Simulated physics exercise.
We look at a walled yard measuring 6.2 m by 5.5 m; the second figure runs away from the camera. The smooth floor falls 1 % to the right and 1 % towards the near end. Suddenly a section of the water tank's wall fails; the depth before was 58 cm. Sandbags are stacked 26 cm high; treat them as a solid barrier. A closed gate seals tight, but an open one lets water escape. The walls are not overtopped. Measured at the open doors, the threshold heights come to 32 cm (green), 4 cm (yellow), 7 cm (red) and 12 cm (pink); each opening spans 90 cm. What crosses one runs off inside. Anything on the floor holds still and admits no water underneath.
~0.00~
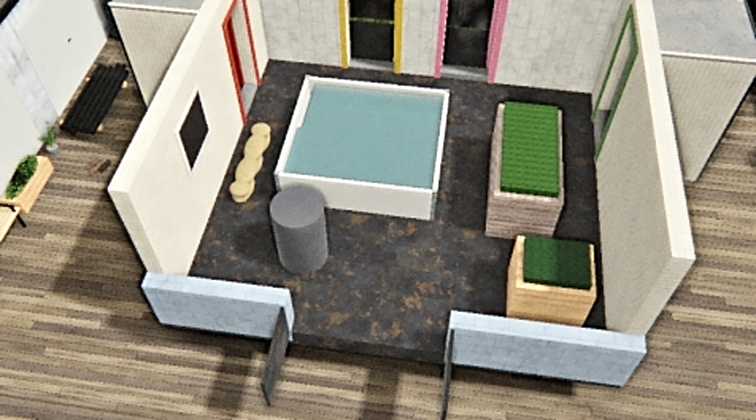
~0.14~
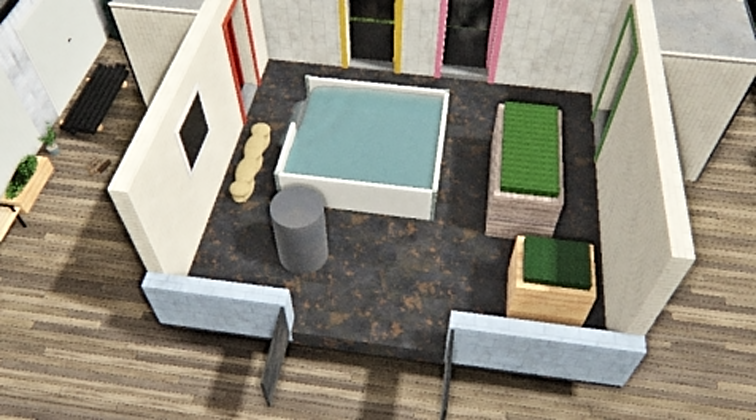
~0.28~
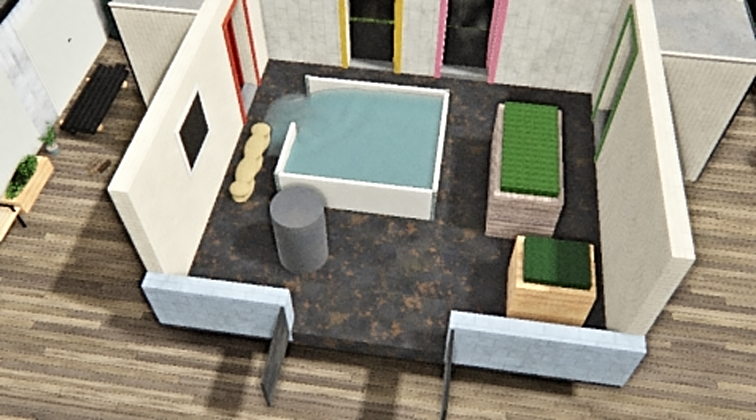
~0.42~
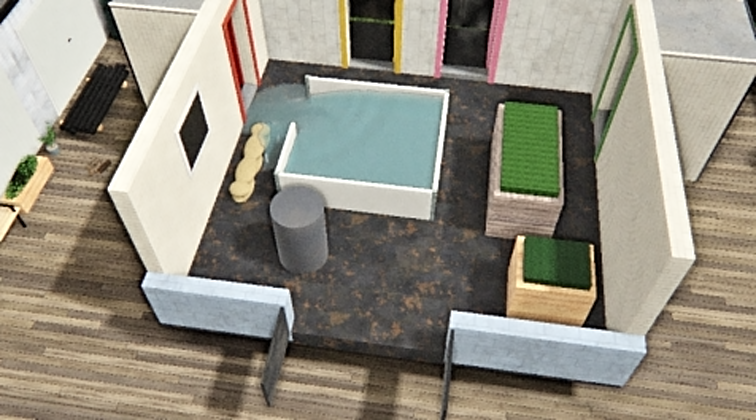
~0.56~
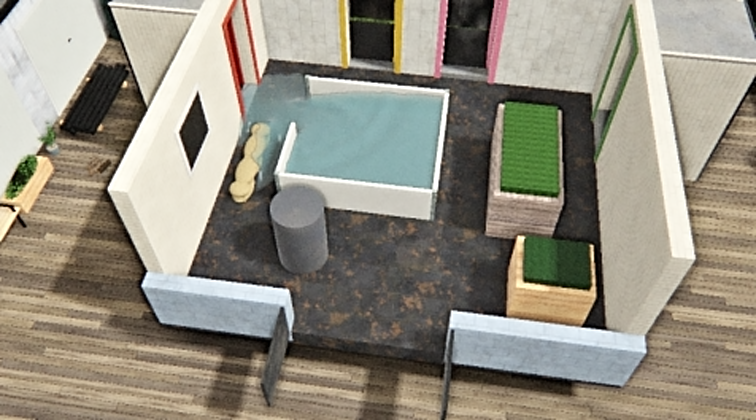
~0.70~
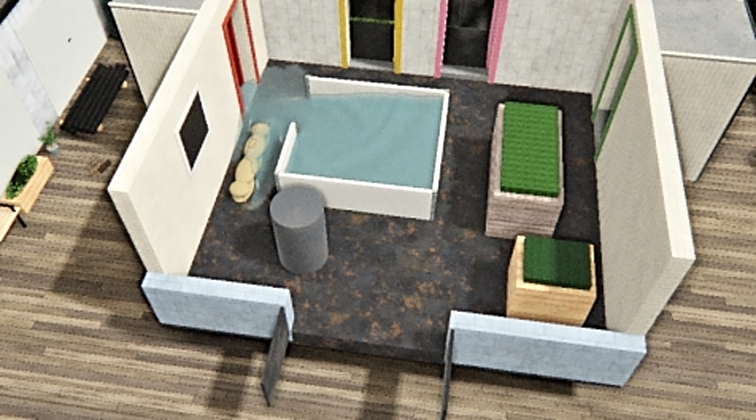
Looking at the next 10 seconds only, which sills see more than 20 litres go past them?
Result: The green door lets in less than the cap; the yellow door lets in less than the cap; the red door lets in more than the cap; the pink door lets in less than the cap.
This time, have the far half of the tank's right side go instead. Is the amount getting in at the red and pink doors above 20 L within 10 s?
Against the limit, the red door stays within it and the pink door stays within it.
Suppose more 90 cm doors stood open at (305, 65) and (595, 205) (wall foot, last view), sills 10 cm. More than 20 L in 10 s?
Door 1: Limit broken; door 2: Limit not reached.
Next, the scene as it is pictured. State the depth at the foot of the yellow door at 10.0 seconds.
About 3.5 centimetres.
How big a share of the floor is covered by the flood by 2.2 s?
Covered: Roughly 30 %.
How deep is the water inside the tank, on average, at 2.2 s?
Mean depth: About 38 cm.
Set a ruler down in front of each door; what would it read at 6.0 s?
Centimetres: Green 12 / yellow 4 / red 18 / pink 3.
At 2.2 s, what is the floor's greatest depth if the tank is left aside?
Roughly 36 cm.
After 1.4 s water covers 15 % of the floor and is deepest (36 cm) near (269, 60); green door not reached, yellow door not reached, red door 31 cm at the sill, 152 L in, pink door not reached.
After 2.2 s water covers 30 % of the floor and is deepest (36 cm) near (269, 60); green door not reached, yellow door 3 cm at the sill, 0 L in, red door 33 cm at the sill, 343 L in, pink door not reached.
After 3.5 s water covers 45 % of the floor and is deepest (28 cm) near (266, 66); green door not reached, yellow door 5 cm at the sill, 0 L in, red door 24 cm at the sill, 564 L in, pink door 2 cm at the sill, 0 L in.
After 6.0 s water covers 75 % of the floor and is deepest (19 cm) near (266, 66); green door 12 cm at the sill, 0 L in, yellow door 4 cm at the sill, 1 L in, red door 18 cm at the sill, 778 L in, pink door 3 cm at the sill, 0 L in.
After 10.0 s water covers 95 % of the floor and is deepest (16 cm) near (603, 347); green door 10 cm at the sill, 0 L in, yellow door 3 cm at the sill, 1 L in, red door 12 cm at the sill, 892 L in, pink door 3 cm at the sill, 0 L in.
